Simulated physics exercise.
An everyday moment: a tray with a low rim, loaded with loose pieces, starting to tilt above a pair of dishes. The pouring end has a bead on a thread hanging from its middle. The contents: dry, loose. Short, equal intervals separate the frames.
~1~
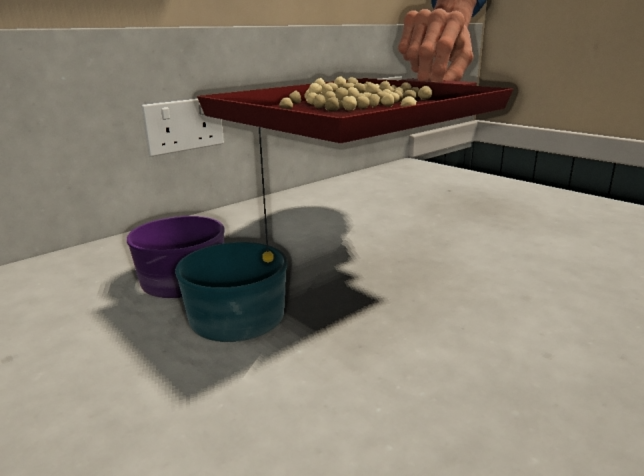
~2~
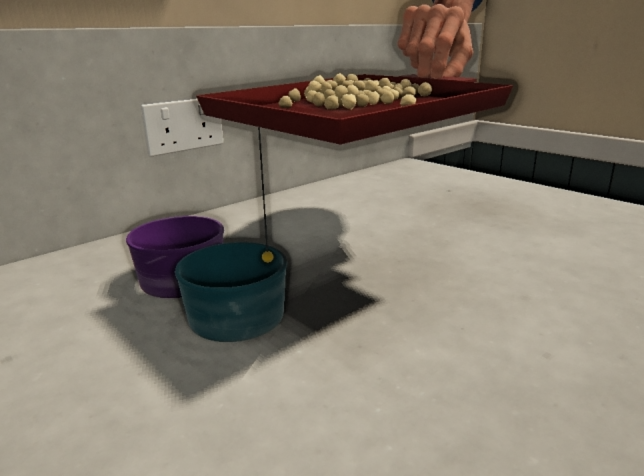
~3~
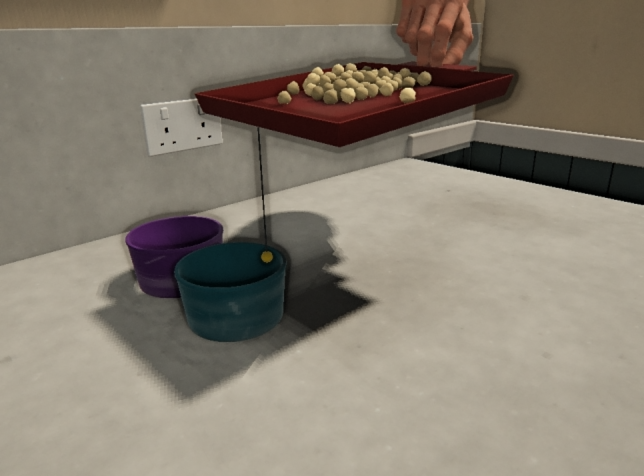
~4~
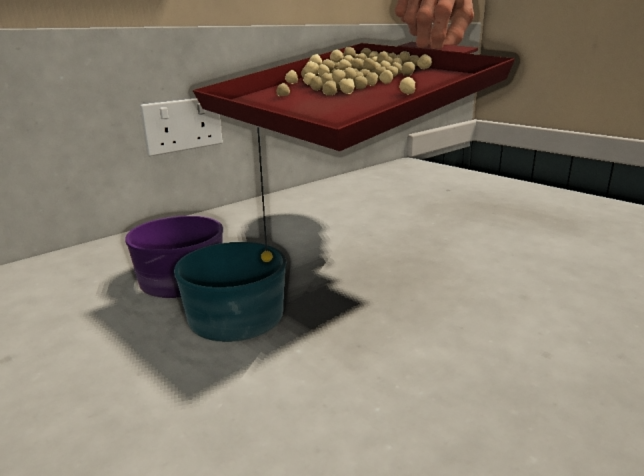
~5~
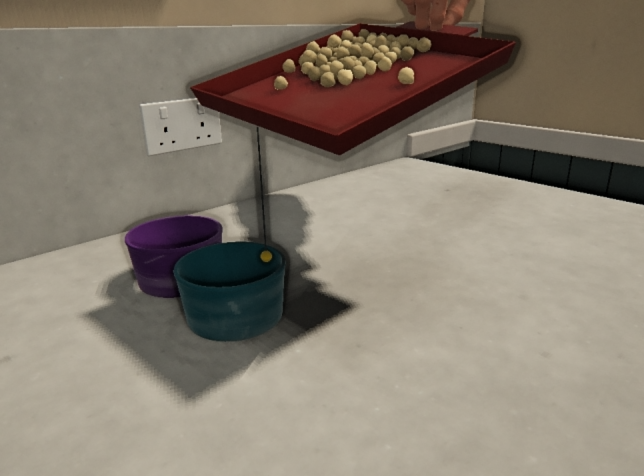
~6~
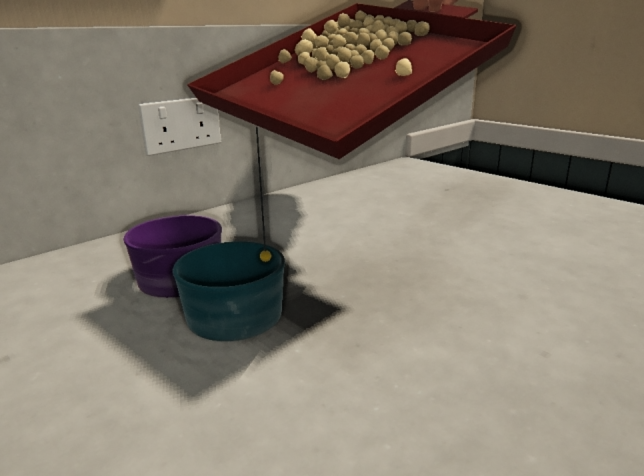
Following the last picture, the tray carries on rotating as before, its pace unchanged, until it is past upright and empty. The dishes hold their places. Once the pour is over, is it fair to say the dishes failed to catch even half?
Yes - so the dishes mostly fail at catching it, really.
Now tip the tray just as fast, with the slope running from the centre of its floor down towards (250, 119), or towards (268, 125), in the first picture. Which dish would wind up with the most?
First place: The dish to the right; second place: The dish to the right.
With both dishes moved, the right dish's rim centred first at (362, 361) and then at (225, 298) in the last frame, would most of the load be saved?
Taking the tries in order: A major share, followed by a minor share.
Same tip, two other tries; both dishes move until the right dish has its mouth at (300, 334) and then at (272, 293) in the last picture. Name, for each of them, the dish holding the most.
Well, the first go goes to the rightmost dish, and the second to the rightmost dish.
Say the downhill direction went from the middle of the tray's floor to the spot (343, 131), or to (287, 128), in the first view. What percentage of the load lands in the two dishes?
In order: About 0, then 10 percent.
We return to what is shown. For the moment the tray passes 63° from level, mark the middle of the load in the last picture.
(304, 129).
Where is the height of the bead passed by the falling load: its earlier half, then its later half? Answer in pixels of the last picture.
For the early half I get (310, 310), and for the late half (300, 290).
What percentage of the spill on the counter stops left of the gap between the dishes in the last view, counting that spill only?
I'd put it at around 20 per cent.
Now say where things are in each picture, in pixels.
In the first picture, corners of the pouring end at (204, 96) and (341, 116), level; middle of the load at (365, 96), macadamia nuts; left dish at (136, 265); right dish at (187, 303); bead on its thread at (268, 257).
In the second picture, corners of the pouring end at (203, 95) and (340, 118), level; middle of the load at (365, 93).
In the third picture, corners of the pouring end at (201, 93) and (339, 121), tipped barely, lowest at the right corner; middle of the load at (364, 84).
In the fourth picture, corners of the pouring end at (199, 90) and (338, 126), tipped a little, lowest at the right corner; middle of the load at (357, 64).
In the fifth picture, corners of the pouring end at (197, 86) and (337, 131), tipped clearly, lowest at the right corner; middle of the load at (355, 51).
In the sixth picture, corners of the pouring end at (194, 83) and (336, 136), tipped clearly, lowest at the right corner; middle of the load at (351, 38); left dish at (133, 264); right dish at (185, 302).
Soon, tray tipped steeply; most on the tray; a stray few outside both; about a quarter in the air.
A while on, tray tipped past a quarter turn; about half on the tray; about half outside both; a stray few in the air.
Towards the end, tray tipped past a quarter turn; all outside both.
Finally, tray tipped past a quarter turn; none in the right dish; none in the left dish; all outside both.
